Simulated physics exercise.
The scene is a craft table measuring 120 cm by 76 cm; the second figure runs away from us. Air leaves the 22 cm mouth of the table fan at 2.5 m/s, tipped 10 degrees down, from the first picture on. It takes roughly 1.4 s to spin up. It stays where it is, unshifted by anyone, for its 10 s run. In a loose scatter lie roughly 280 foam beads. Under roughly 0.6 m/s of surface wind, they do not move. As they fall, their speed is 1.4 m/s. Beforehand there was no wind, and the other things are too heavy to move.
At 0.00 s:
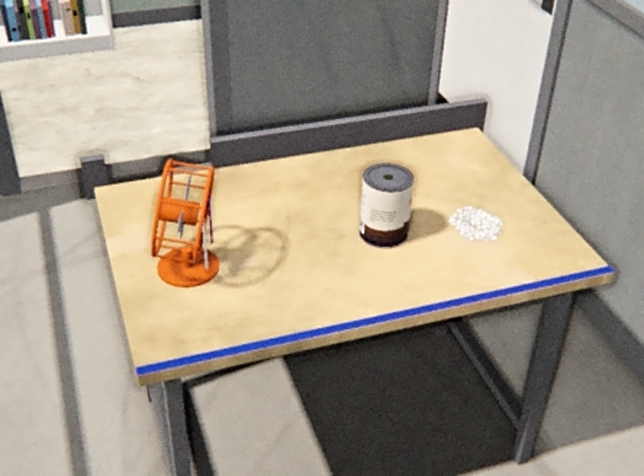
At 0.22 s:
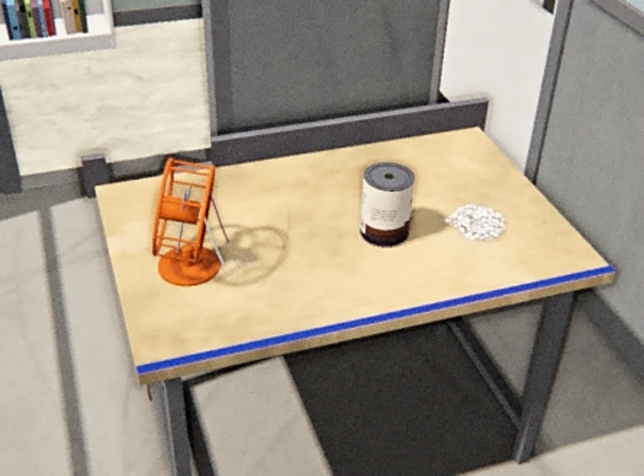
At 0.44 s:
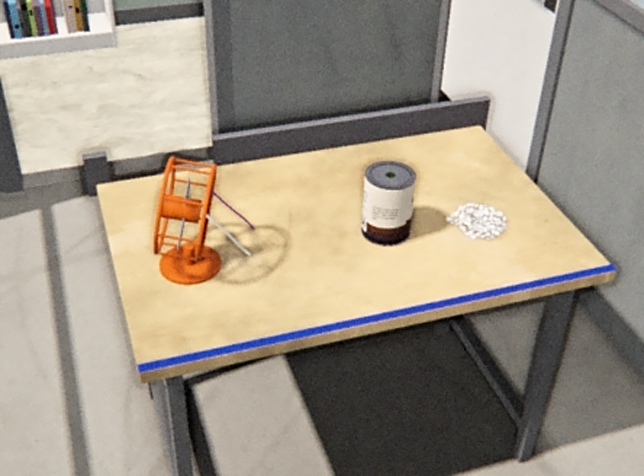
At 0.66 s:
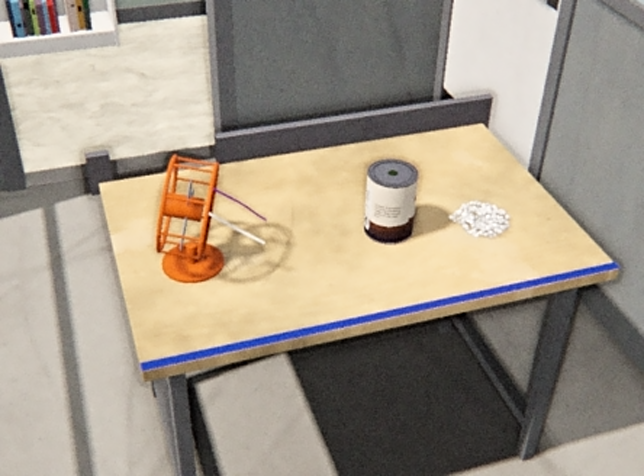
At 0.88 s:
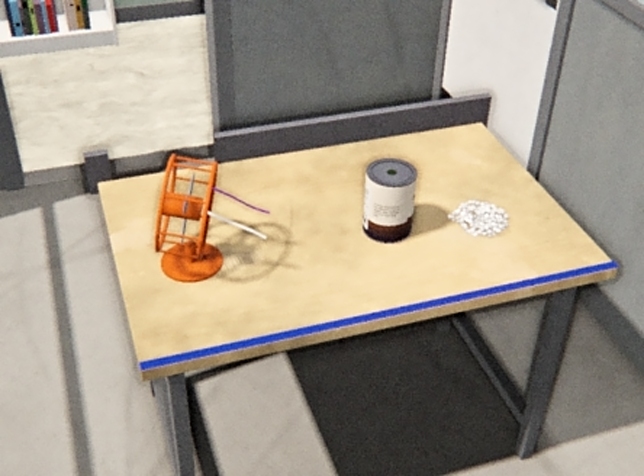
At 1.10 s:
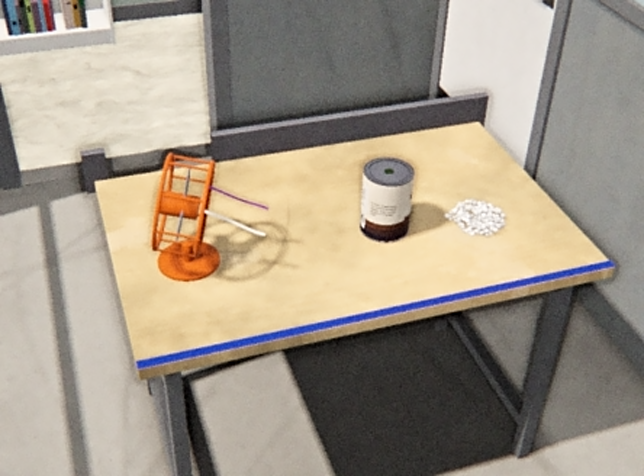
A pale wooden craft table with a blue front edge and dark legs stands in a room with grey panels, seen from above and in front. An orange table fan sits at the left, a dark-topped tin with a pale label near the middle, and scattered white foam beads at the right. Thin streamers at the fan lift and stretch rightward, then stay raised, while the beads lie still and the view shifts very slightly.
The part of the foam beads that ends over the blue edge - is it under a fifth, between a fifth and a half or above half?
It is under a fifth.
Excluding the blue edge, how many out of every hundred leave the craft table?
It comes out at some 10 %.
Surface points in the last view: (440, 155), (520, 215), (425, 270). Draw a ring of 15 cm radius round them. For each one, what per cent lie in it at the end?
In order: About 0 %, then 60 %, then 1 %.
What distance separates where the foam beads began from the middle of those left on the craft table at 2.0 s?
The middle is some 0 cm from where it began.
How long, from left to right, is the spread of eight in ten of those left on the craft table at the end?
Spread, left to right: Approx. 10 cm.
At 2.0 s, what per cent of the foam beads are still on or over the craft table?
Around 100 %.
After 2.0 s, 0 % are over the blue edge; the middle of those still in play is near (479, 216); 18 % have settled or left.
After 3.2 s, 1 % are over the blue edge; the middle of those still in play is near (479, 219); 24 % have settled or left.
After 5.5 s, 2 % are over the blue edge; the middle of those still in play is near (479, 219); 34 % have settled or left.
After 10.0 s, at the end, 6 % are over the blue edge; the middle of those still in play is near (477, 218).
